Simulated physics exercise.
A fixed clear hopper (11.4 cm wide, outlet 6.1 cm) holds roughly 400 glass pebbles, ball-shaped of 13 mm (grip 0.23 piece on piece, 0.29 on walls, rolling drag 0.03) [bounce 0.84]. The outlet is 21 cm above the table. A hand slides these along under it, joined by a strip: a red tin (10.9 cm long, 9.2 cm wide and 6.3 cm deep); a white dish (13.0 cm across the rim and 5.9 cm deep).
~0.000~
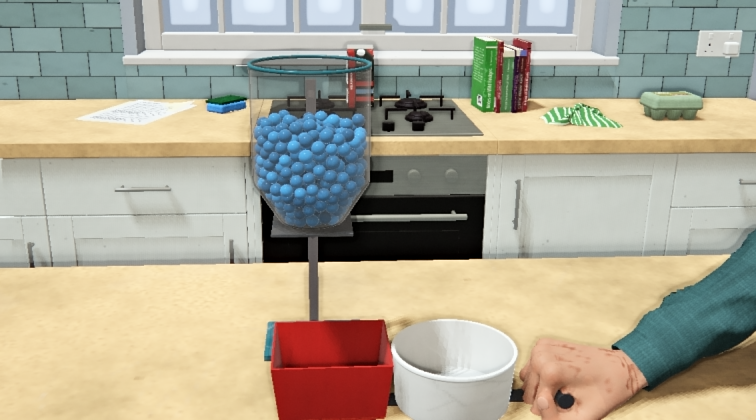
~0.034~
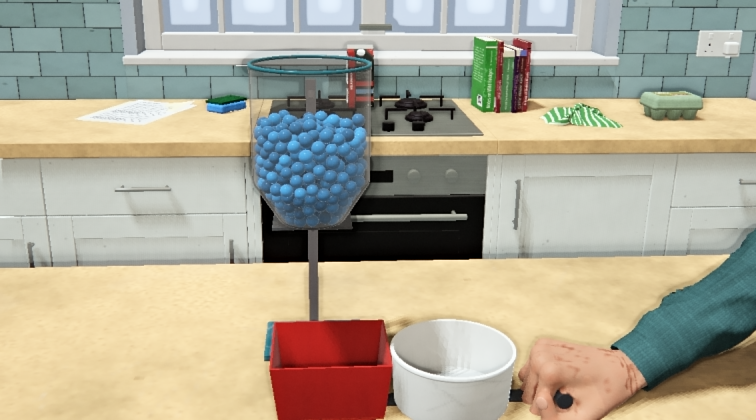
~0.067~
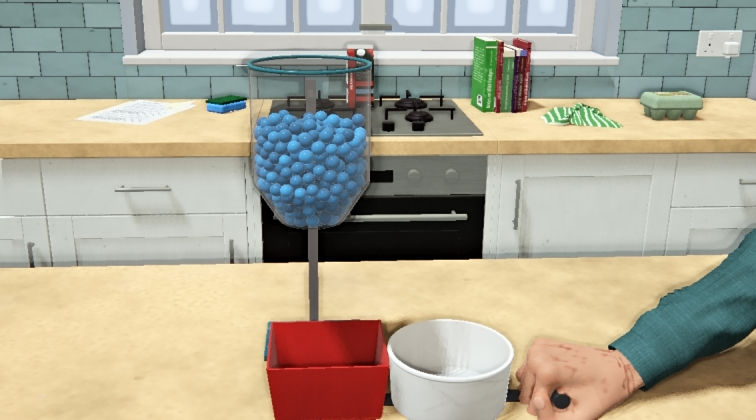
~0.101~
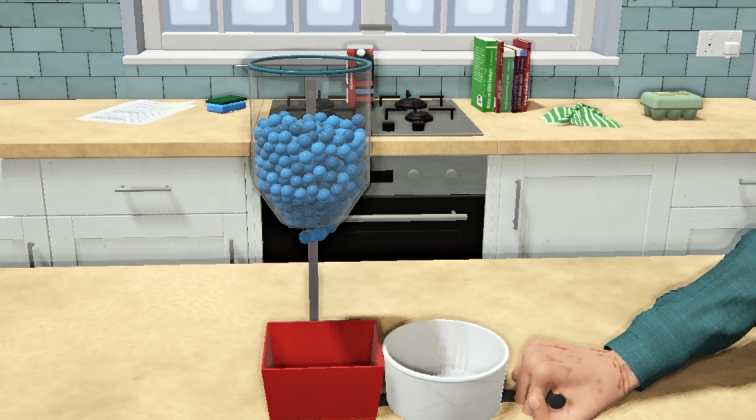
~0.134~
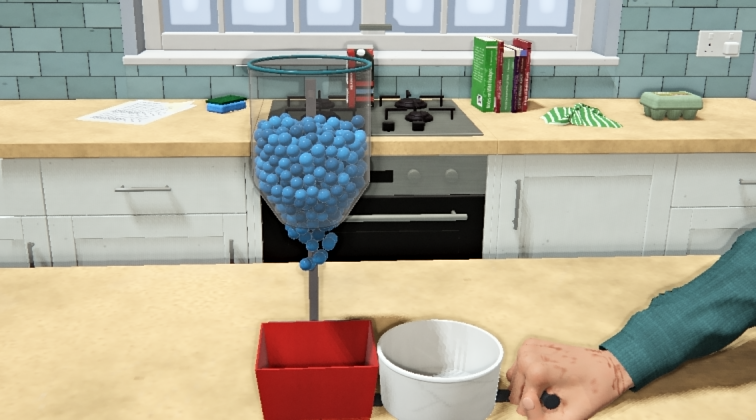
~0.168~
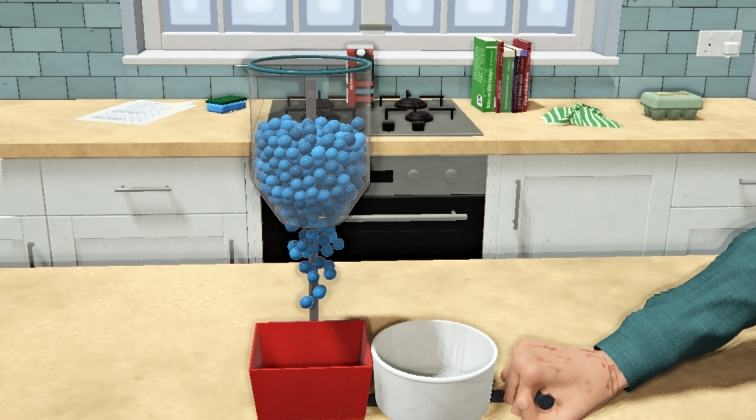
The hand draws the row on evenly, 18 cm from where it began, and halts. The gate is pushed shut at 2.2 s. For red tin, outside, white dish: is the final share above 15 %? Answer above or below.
In the red tin: Above; outside everything: Below; in the white dish: Above.
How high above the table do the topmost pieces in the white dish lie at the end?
About 5.5 cm.
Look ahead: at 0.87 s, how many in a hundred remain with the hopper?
Roughly 15 per cent.
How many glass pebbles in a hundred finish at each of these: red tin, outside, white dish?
Red tin 30; outside 5; white dish 65.
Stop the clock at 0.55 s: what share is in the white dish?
Near 10 per cent so far.
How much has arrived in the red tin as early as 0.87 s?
About 30 per cent by then.
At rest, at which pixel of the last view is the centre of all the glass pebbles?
At about (266, 384).
After 0.55 s, hopper 50 %, white dish 10 %, red tin 30 %, in the air 15 %; middle of all pieces on or above the table near (294, 271).
Then, at 0.87 s, hopper 15 %, white dish 40 %, outside 5 %, red tin 30 %, in the air 10 %; middle of all pieces on or above the table near (278, 343).
After 1.16 s, white dish 65 %, outside 5 %, red tin 30 %; middle of all pieces on or above the table near (248, 382).
Then, at 1.44 s, white dish 65 %, outside 5 %, red tin 30 %; middle of all pieces on or above the table near (248, 383).
In the end, at 2.8 s, hopper 0 %, white dish 65 %, outside 5 %, red tin 30 %.
